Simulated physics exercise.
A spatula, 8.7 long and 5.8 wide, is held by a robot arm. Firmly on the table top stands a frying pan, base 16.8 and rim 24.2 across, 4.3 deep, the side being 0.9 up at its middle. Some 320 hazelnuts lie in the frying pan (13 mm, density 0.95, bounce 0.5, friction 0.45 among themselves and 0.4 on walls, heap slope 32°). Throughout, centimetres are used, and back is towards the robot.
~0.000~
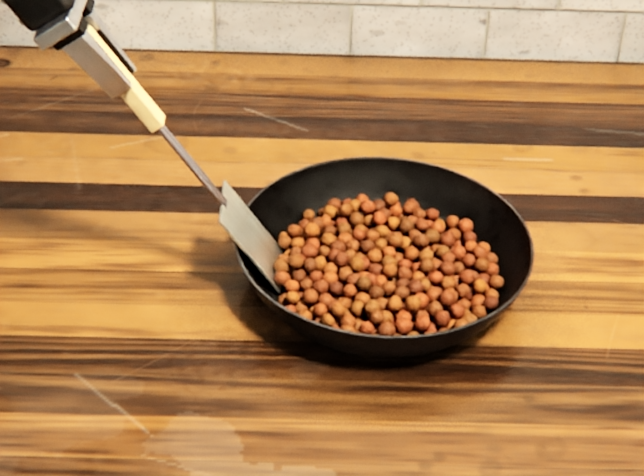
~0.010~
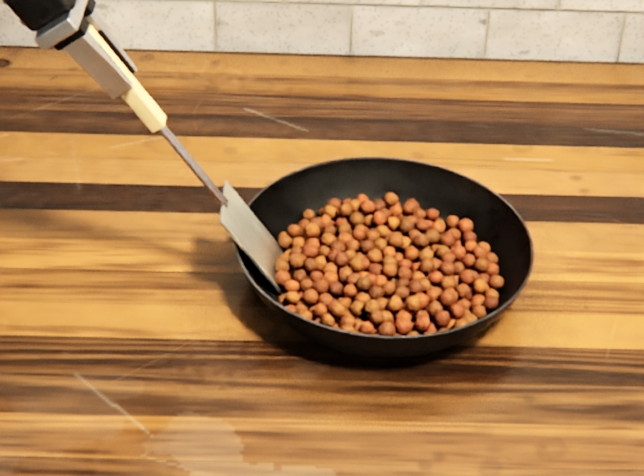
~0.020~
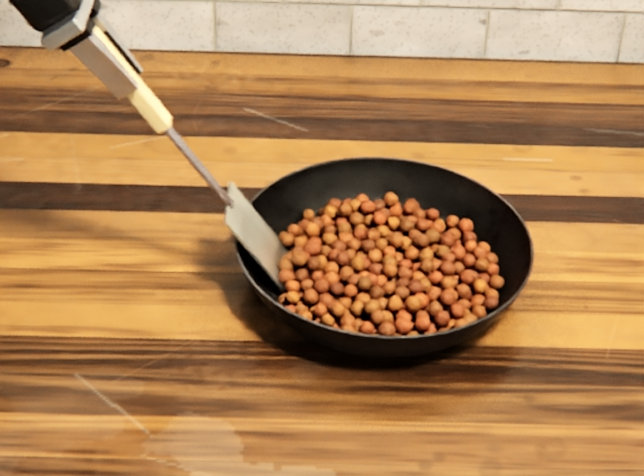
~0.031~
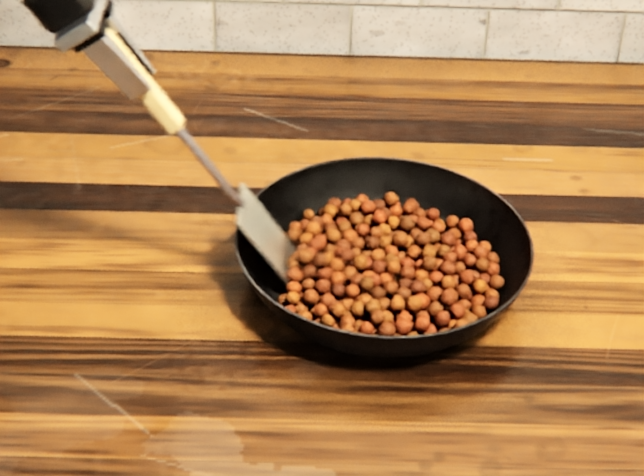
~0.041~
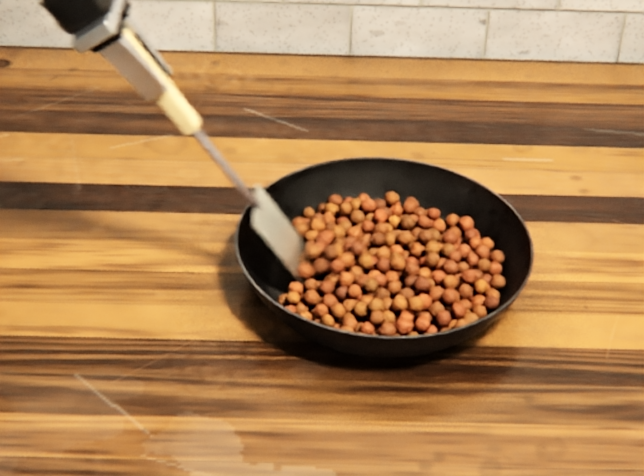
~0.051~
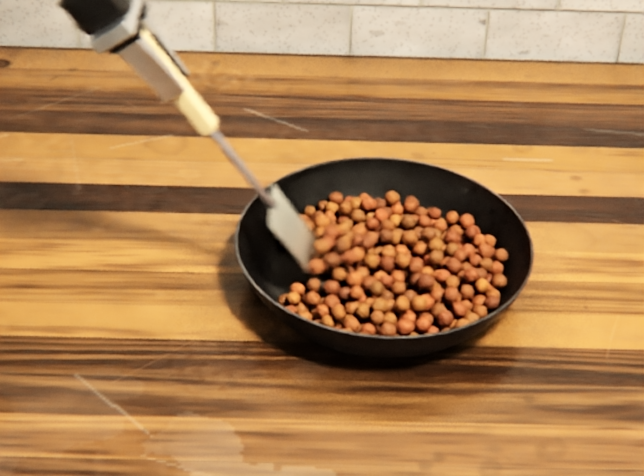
At first, a spatula held by a robot arm rests almost still against the left inside edge of a black frying pan full of small round brown nuts on a striped wooden table top. Then the arm moves the spatula a short way right, pushing the nearest nuts slightly inward while the pan stays put.
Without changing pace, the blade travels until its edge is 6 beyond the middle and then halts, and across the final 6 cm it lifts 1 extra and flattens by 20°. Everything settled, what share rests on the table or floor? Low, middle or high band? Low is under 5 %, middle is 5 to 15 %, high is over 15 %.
Middle band.
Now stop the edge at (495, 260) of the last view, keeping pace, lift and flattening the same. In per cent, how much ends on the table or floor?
I'd put it near 20 per cent.
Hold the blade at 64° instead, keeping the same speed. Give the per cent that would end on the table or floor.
Then roughly 10 percent.
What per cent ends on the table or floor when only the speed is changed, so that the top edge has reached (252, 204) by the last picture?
0 %.
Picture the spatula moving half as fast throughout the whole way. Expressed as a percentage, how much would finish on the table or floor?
Roughly 0 in a hundred.
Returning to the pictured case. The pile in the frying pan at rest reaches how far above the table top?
Top of the heap: Roughly 5.5 cm above the table top.
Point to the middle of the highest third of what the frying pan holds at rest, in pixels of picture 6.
(478, 255).
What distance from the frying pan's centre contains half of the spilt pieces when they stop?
The answer is around 24 cm.
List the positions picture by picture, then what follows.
In the first frame, spatula top edge at (222, 201), sloping 56°; upper third of the load around (378, 260), from x 280 to 495, top at y 200; 323 in the frying pan.
In the second frame, spatula top edge at (223, 201), sloping 56°; upper third of the load around (378, 260), from x 280 to 495, top at y 200.
In the third frame, spatula top edge at (228, 202), sloping 56°; upper third of the load around (376, 259), from x 285 to 495, top at y 200.
In the fourth frame, spatula top edge at (240, 203), sloping 56°; upper third of the load around (374, 256), from x 285 to 495, top at y 200.
In the fifth frame, spatula top edge at (255, 204), sloping 56°; upper third of the load around (376, 256), from x 285 to 500, top at y 200.
In the sixth frame, spatula top edge at (271, 204), sloping 56°; upper third of the load around (379, 255), from x 285 to 500, top at y 200; 323 in the frying pan.
After 0.08 s, sloping 56°, highest piece 7 above the table; 323 in the frying pan.
After 0.10 s, sloping 50°, highest piece 9 above the table; 323 in the frying pan.
After 0.31 s, sloping 36°, highest piece 6 above the table; 302 in the frying pan, 17 on the table or floor, 4 on the blade or in flight.
After 1.36 s, sloping 36°, highest piece 5 above the table; 300 in the frying pan, 23 on the table or floor.
At rest, 300 in the frying pan, 23 on the table or floor. That is 7 % on the table or floor.
